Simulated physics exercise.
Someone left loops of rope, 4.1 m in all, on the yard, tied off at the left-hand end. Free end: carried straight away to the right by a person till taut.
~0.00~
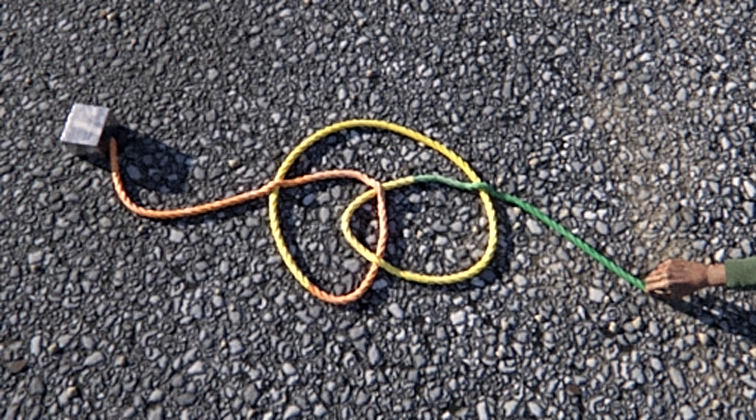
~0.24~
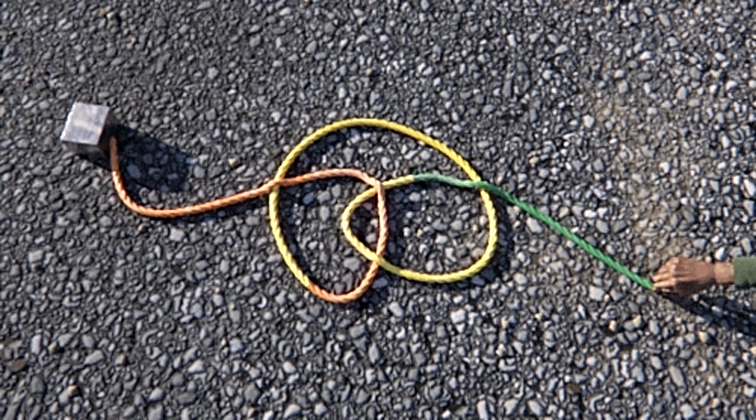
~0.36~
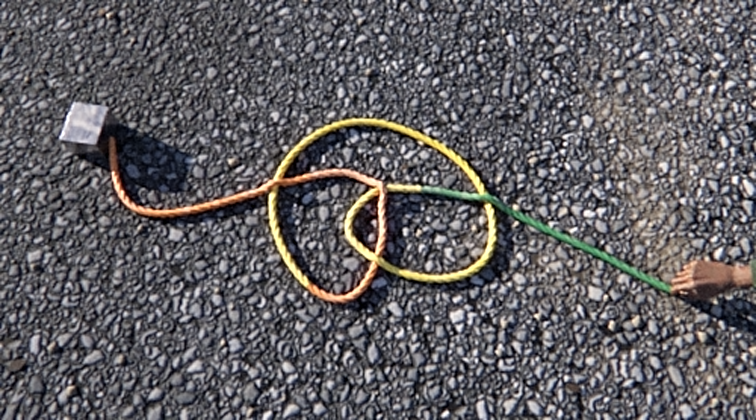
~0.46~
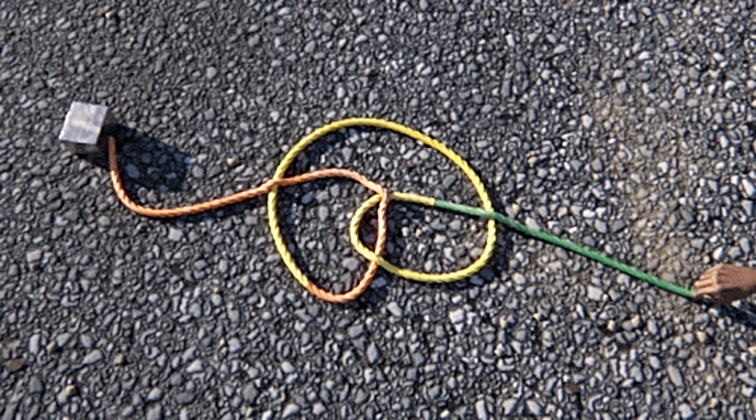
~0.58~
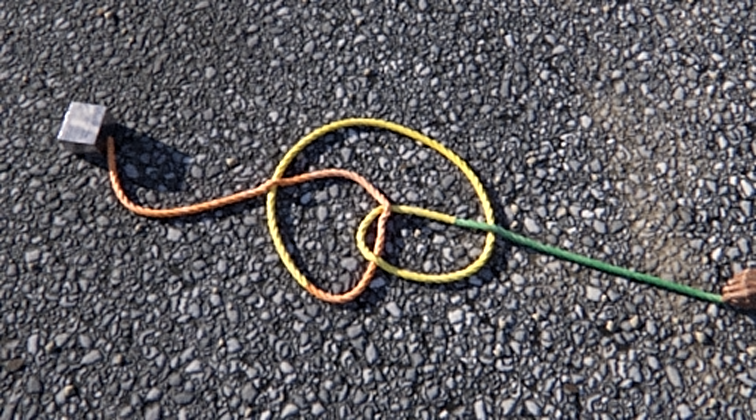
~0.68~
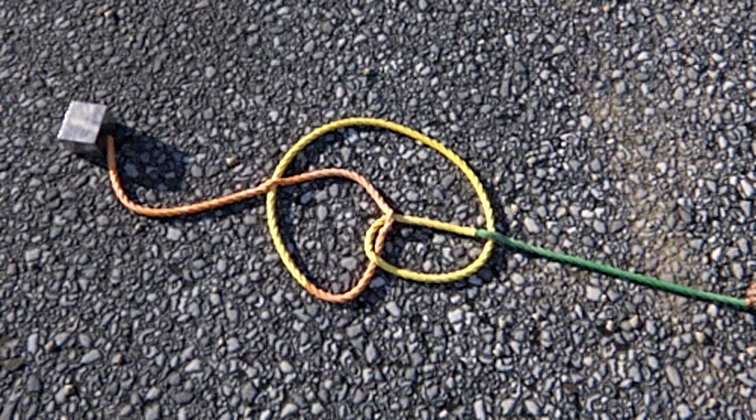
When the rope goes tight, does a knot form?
No.
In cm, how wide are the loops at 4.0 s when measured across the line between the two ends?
8 cm, give or take.
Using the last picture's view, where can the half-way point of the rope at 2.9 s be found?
Looks like it's close to (531, 206).
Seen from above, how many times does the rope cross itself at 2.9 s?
The total stands at 3.
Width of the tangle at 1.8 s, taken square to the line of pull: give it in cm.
Looks like about 34 cm to me.
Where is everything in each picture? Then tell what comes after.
Crossings (276, 188) orange over yellow, (379, 190) orange over yellow, (377, 263) yellow over orange, (479, 184) green over yellow; rope runs through (195, 211) (368, 282) (362, 123) (424, 280) (514, 200); grip (652, 292), in the first frame.
Rope runs through (195, 210) (362, 122) (517, 203); grip (659, 291), in the second frame.
Rope runs through (194, 210) (362, 122) (525, 219); grip (677, 293), in the third frame.
Rope runs through (194, 210) (361, 122) (542, 236); grip (700, 297), in the fourth frame.
Rope runs through (192, 210) (360, 122) (564, 254); grip (727, 301), in the fifth frame.
Rope runs through (192, 209) (366, 280) (360, 121) (421, 278) (585, 263); grip (751, 305), in the sixth frame.
By 1.8 s, the ends are 2.4 m apart, loops still 34 cm across.
By 2.9 s, the ends are 3.1 m apart, loops still 7 cm across.
By 4.0 s, the ends are 3.7 m apart, loops still 7 cm across.
By 5.1 s, the ends are 4.1 m apart, and it runs straight.
By 5.4 s, the ends are 4.1 m apart, and it runs straight.
